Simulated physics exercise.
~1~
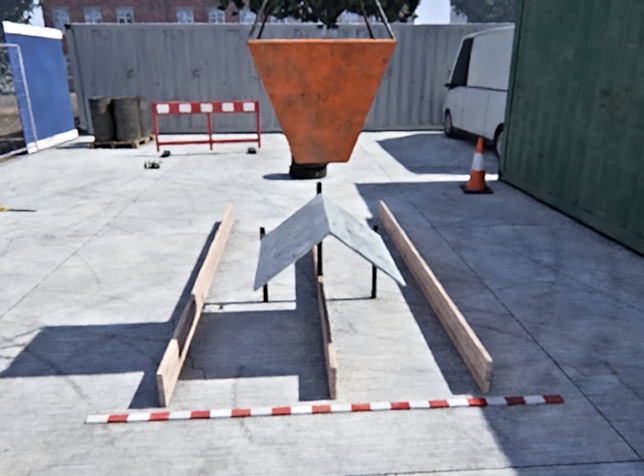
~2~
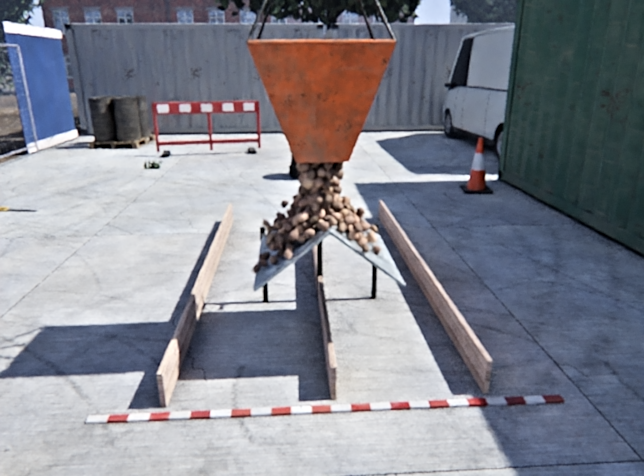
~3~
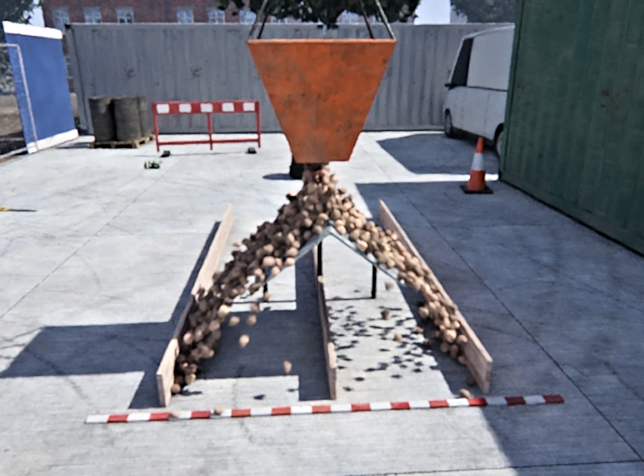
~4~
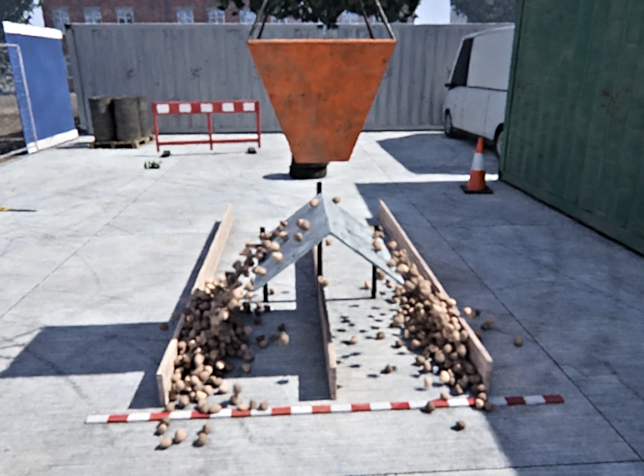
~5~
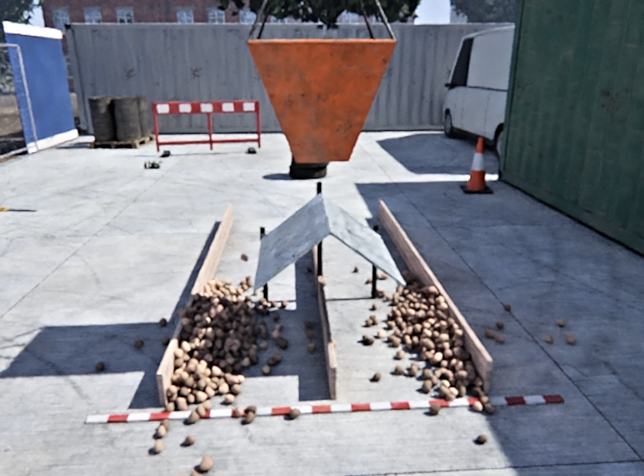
An orange skip hung still over a peaked steel roof and dropped a load of brown stones, which slid down both slopes between wooden planks. Most ended heaped in the left bay, fewer in the right, with a few scattered outside.
